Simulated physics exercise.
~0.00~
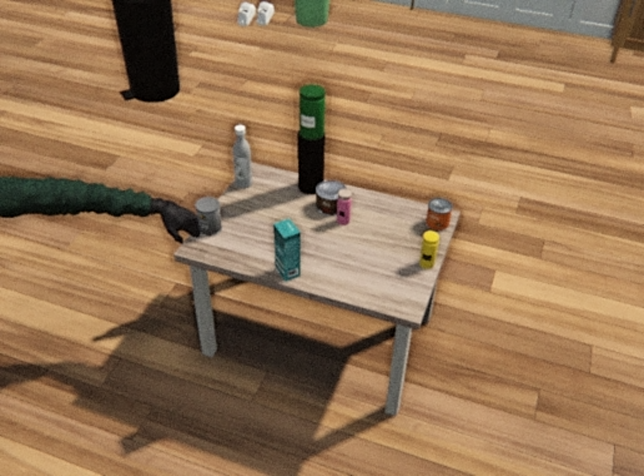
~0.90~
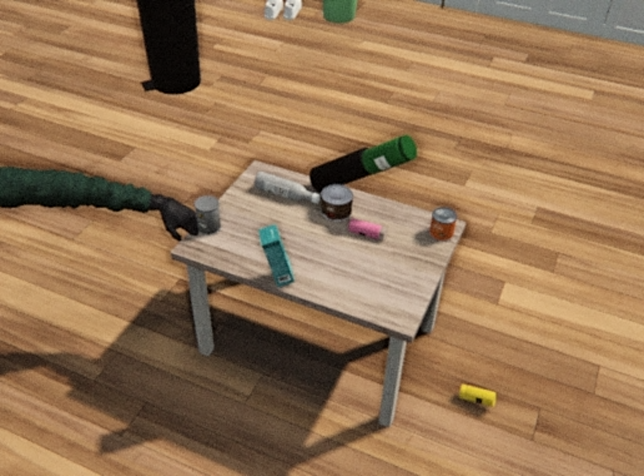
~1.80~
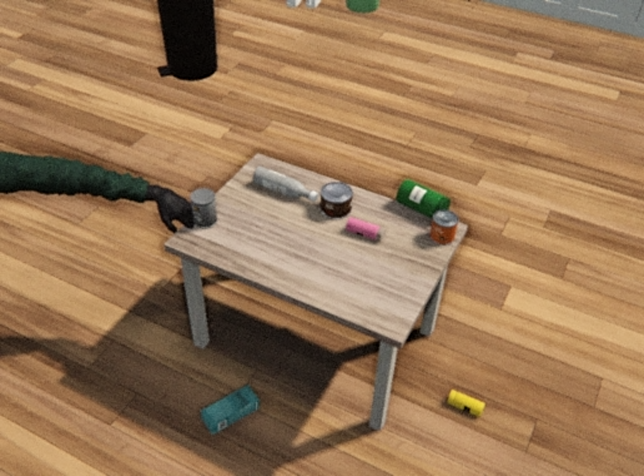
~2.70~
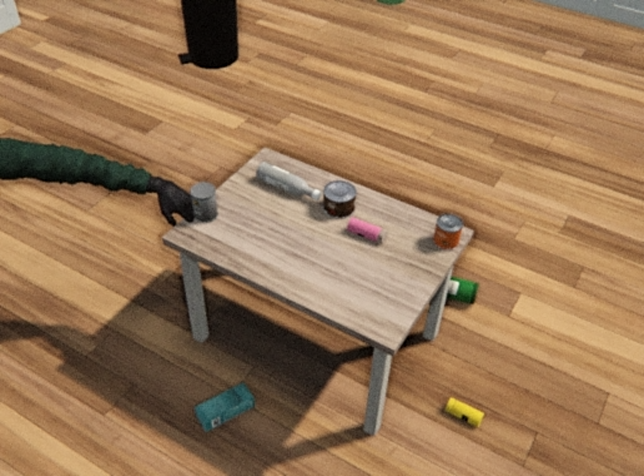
Bottles, cans and cartons toppled across a small wooden table while a gloved hand stayed beside the grey tin, and the yellow shaker, turquoise carton and green container ended up on the floor as the white bottle and pink shaker lay tipped over on top.
